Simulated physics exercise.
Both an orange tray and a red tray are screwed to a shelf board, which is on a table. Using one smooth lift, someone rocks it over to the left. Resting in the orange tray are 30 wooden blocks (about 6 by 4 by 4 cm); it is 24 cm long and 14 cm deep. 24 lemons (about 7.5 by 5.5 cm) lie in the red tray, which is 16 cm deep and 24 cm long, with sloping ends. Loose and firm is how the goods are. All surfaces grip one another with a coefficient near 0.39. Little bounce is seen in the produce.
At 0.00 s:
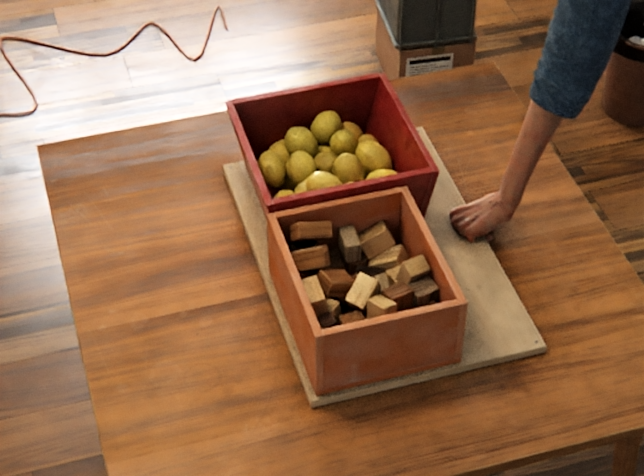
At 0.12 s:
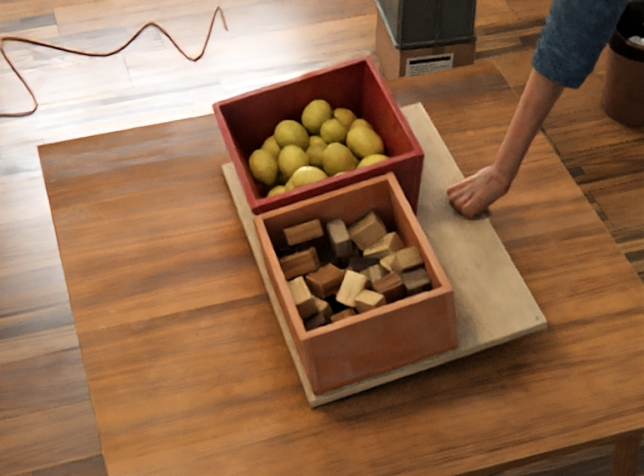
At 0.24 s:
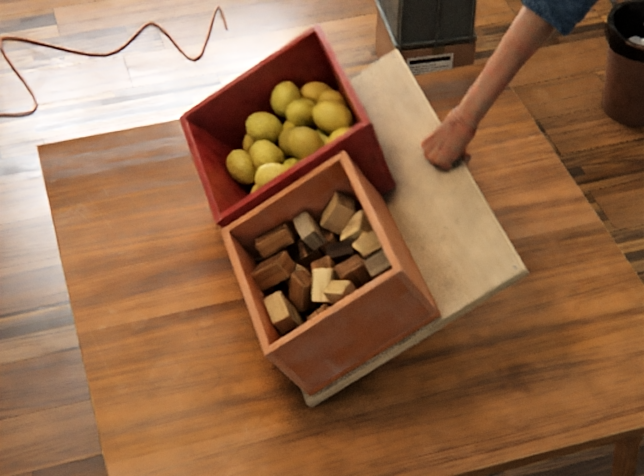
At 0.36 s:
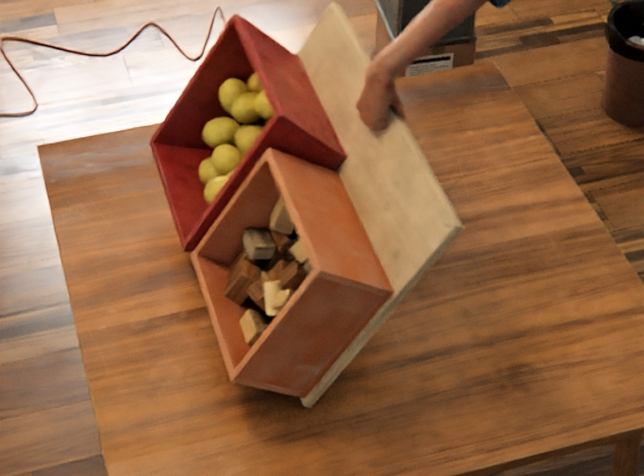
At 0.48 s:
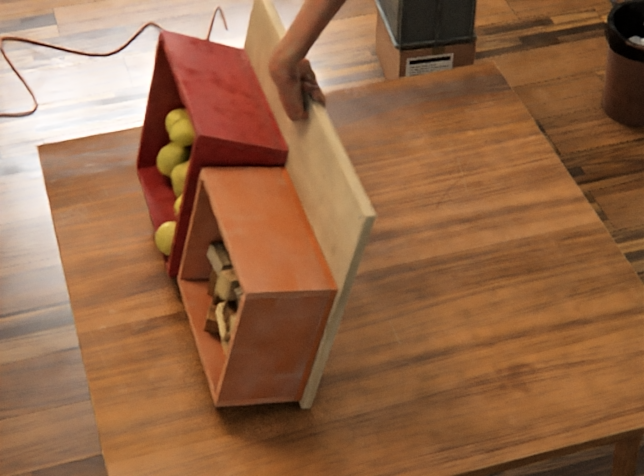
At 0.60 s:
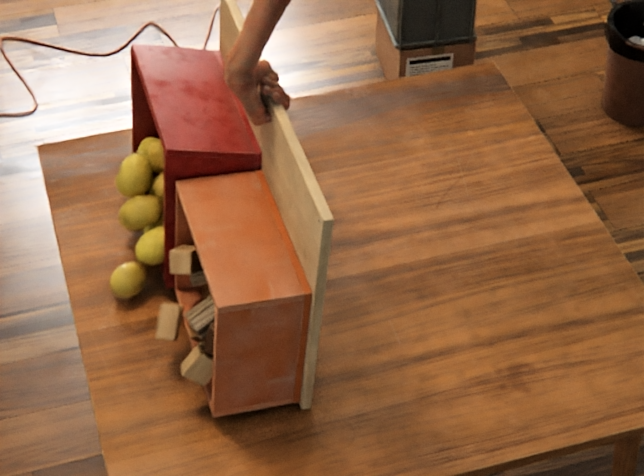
A hand lifted one side of a board holding a red tray of lemons and an orange tray of wooden blocks, tilting it steeply to the left until some lemons and blocks tumbled out.
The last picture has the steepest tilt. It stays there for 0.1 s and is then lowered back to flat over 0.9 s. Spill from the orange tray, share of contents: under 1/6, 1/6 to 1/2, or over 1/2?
1/6 to 1/2.
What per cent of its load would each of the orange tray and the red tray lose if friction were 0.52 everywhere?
In that case orange tray 20, red tray 70 per cent.
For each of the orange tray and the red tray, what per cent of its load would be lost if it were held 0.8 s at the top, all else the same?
That would cost orange tray 40 per cent of its load and red tray 90 per cent.
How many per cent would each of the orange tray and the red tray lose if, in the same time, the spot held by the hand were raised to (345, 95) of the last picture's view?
Orange tray 10%, red tray 10%.
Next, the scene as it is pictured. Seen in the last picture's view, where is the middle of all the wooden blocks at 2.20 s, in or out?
At about (311, 315).
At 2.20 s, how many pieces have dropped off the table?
I'd estimate some 14 at that moment.
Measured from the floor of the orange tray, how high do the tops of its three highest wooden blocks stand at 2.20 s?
Roughly 11 cm.
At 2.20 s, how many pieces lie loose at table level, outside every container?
Count of pieces: About 12.
After 0.86 s, tilt 78°; orange tray 22 in, 8 out and red tray 8 in, 16 out.
After 1.18 s, tilt 38°; orange tray 20 in, 10 out and red tray 7 in, 17 out.
After 1.62 s, tilt 0°; orange tray 20 in, 10 out and red tray 7 in, 17 out.
Final count (at 2.20 s), orange tray 20 in, 10 out and red tray 7 in, 17 out. Asked share, 10 of 30, 33 per cent.
